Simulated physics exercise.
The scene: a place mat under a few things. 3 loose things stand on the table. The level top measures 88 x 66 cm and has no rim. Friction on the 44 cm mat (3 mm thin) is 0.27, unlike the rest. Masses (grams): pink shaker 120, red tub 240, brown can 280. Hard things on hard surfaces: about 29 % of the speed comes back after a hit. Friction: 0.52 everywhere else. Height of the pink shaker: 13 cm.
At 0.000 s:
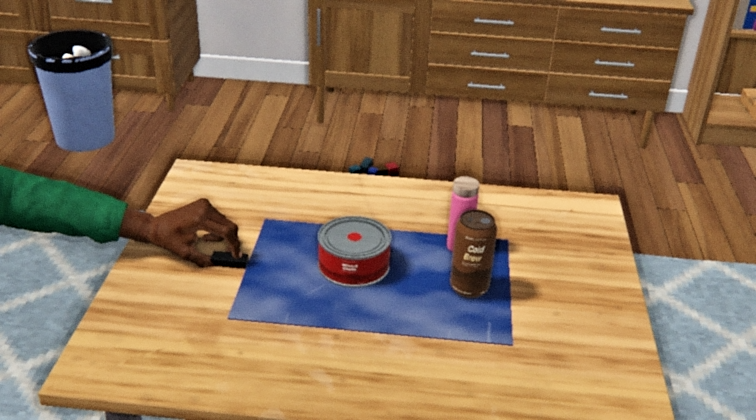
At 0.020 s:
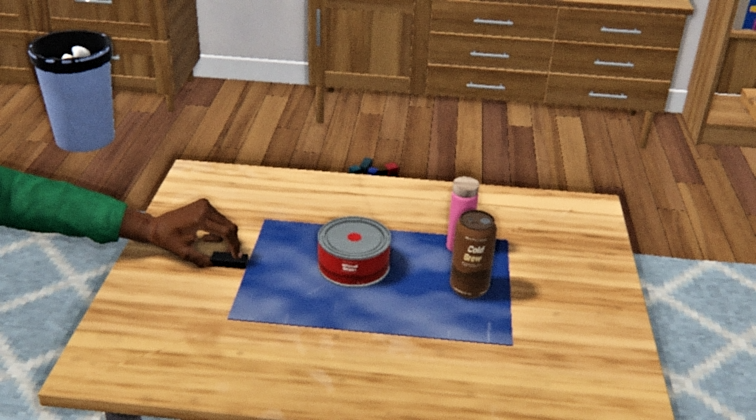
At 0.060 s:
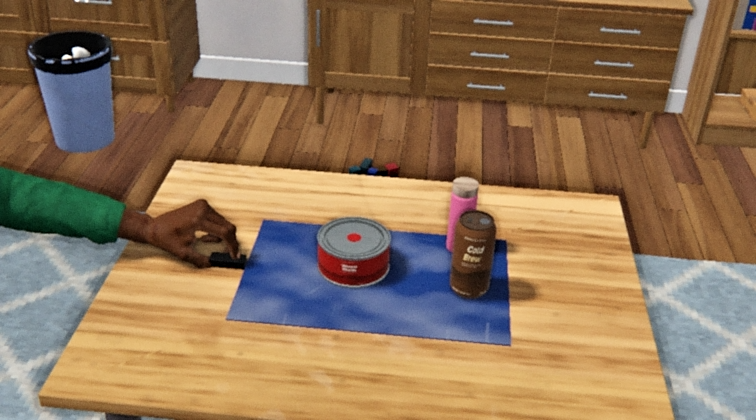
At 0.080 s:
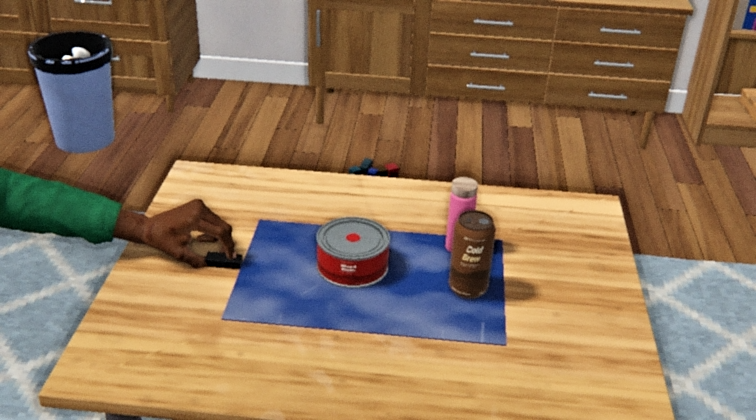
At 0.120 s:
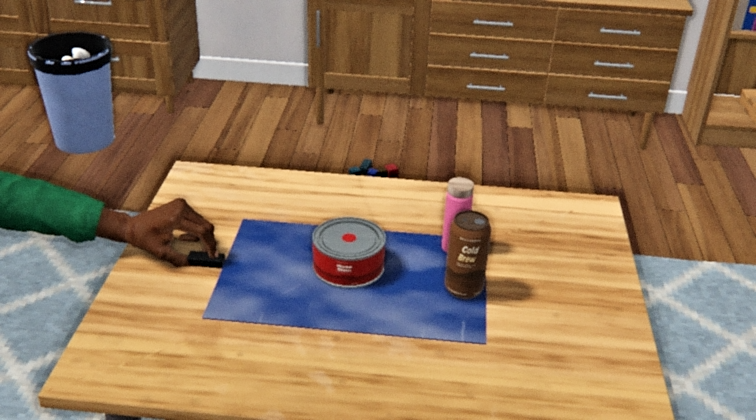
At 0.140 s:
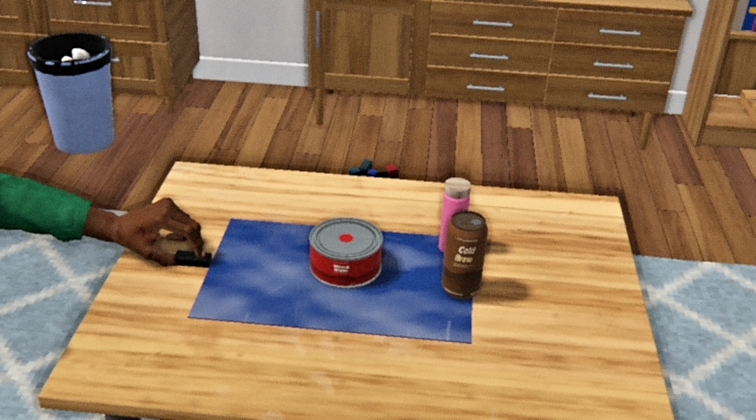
Hand in green sleeve slowly pulling a blue place mat left across a wooden table, red tub, brown can and pink shaker shifting slightly.
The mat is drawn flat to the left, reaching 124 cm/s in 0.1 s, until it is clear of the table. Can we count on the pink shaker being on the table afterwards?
The pink shaker remains on top.
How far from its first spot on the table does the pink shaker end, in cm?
Some 15 cm.
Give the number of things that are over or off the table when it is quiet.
That comes to 2.
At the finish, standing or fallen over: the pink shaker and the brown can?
The pink shaker topples; the brown can keeps standing.
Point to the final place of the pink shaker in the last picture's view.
At about (380, 235).
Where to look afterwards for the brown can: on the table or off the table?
The brown can is still on the table.
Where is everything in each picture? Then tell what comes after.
In the first frame, 0 cm of pull; pink shaker (463, 215); red tub (354, 251).
In the second frame, 0 cm of pull; red tub (354, 251); brown can (473, 255).
In the third frame, 0 cm of pull; red tub (353, 251); brown can (472, 255).
In the fourth frame, 1 cm of pull; red tub (353, 252); brown can (472, 256).
In the fifth frame, 4 cm of pull; red tub (349, 252); brown can (467, 256).
In the sixth frame, 6 cm of pull; pink shaker (455, 217); red tub (346, 252).
By 0.34 s, 31 cm of pull; pink shaker tilted 16° near (426, 214); red tub 12 cm from its spot; brown can tilted 5°.
By 0.54 s, 56 cm of pull; pink shaker tilted 42° near (408, 216); red tub 33 cm from its spot; brown can 4 cm from its spot.
By 0.64 s, 68 cm of pull; red tub now off the table; pink shaker on its side near (386, 231); brown can 4 cm from its spot.
By 0.94 s, 87 cm of pull; pink shaker on its side near (380, 234); brown can 4 cm from its spot.
When it is over (1.6 s), off the table, red tub; lying over on the table, pink shaker; brown can within 6 cm of the start. End places, in pixels of the last picture, pink shaker near (380, 235).
